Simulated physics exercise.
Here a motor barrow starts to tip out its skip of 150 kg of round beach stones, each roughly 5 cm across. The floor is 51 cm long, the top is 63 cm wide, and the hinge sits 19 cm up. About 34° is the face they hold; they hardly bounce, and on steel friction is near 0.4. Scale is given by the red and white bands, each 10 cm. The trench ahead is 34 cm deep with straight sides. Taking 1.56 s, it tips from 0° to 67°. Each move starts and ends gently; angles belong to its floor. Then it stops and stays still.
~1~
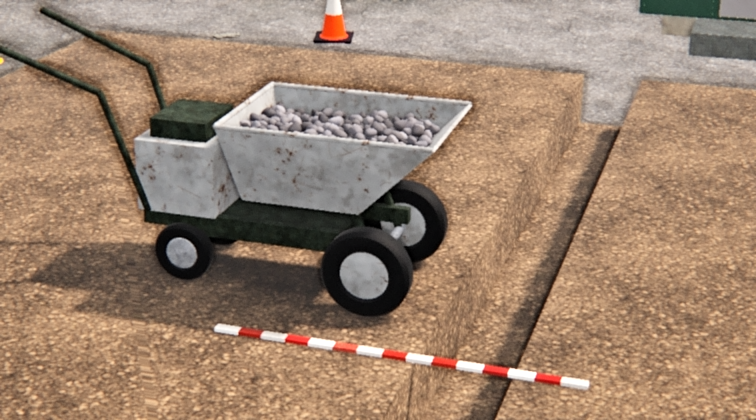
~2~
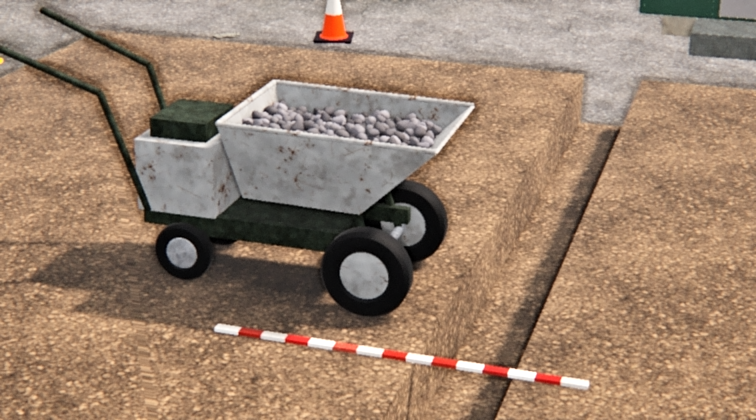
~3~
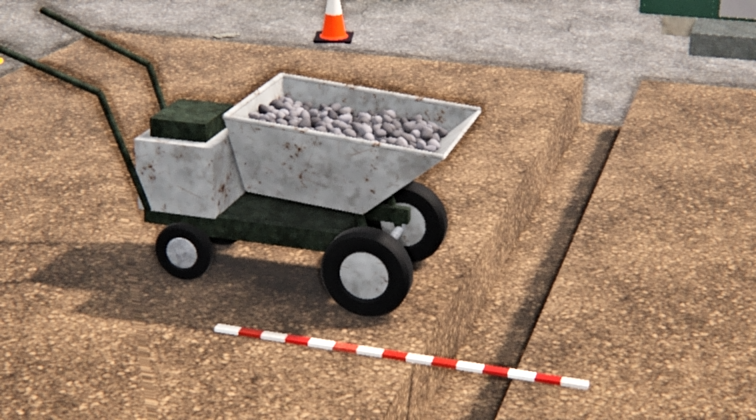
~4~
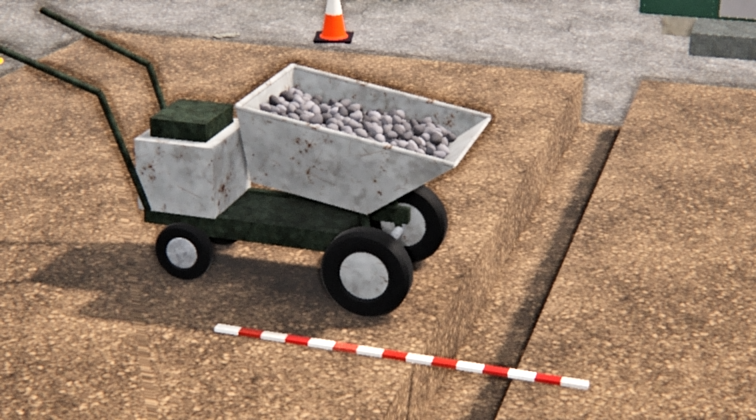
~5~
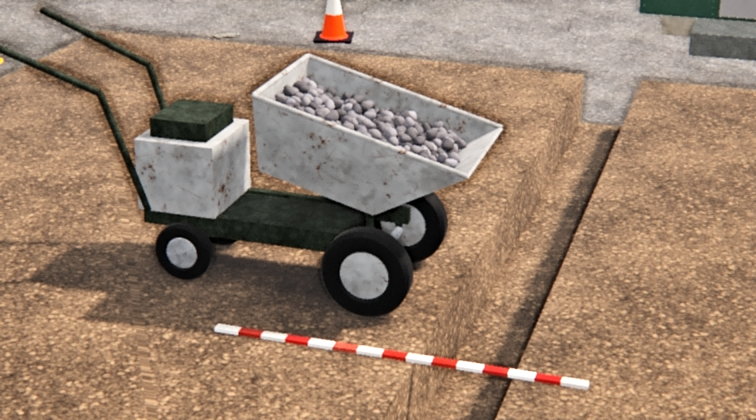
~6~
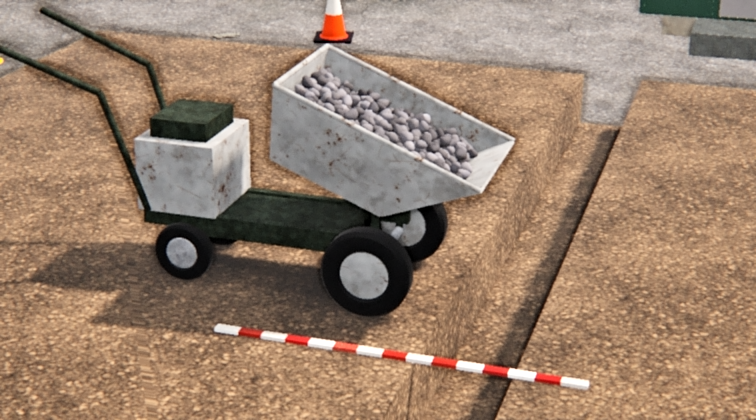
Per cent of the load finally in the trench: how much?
Approx. 24 %.
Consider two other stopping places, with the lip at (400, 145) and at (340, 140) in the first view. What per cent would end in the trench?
About 55 per cent first, then about 100 per cent.
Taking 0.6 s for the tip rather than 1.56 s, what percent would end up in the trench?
That would give about 15 percent.
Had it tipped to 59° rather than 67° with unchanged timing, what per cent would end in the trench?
Near 30 per cent then.
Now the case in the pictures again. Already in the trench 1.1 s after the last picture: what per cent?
About 0%.
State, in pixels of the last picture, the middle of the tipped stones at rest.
I'd point somewhere around (597, 312).
Then, 0.6 s after the last picture the floor is at 57°, 100 % in the skip; the foremost stones are at (533, 253).
Then, 1.1 s after the last picture the floor is at 67°, 48 % in the skip, 2 % in the trench, 50 % past the trench; the foremost stones are at (683, 334).
Then, 1.4 s after the last picture the floor is at 67°, 16 % in the skip, 9 % in the trench, 75 % past the trench; the foremost stones are past the picture's edge.
Then, 3.4 s after the last picture the floor is at 67°, 0 % in the skip, 24 % in the trench, 76 % past the trench; the foremost stones are past the picture's edge.
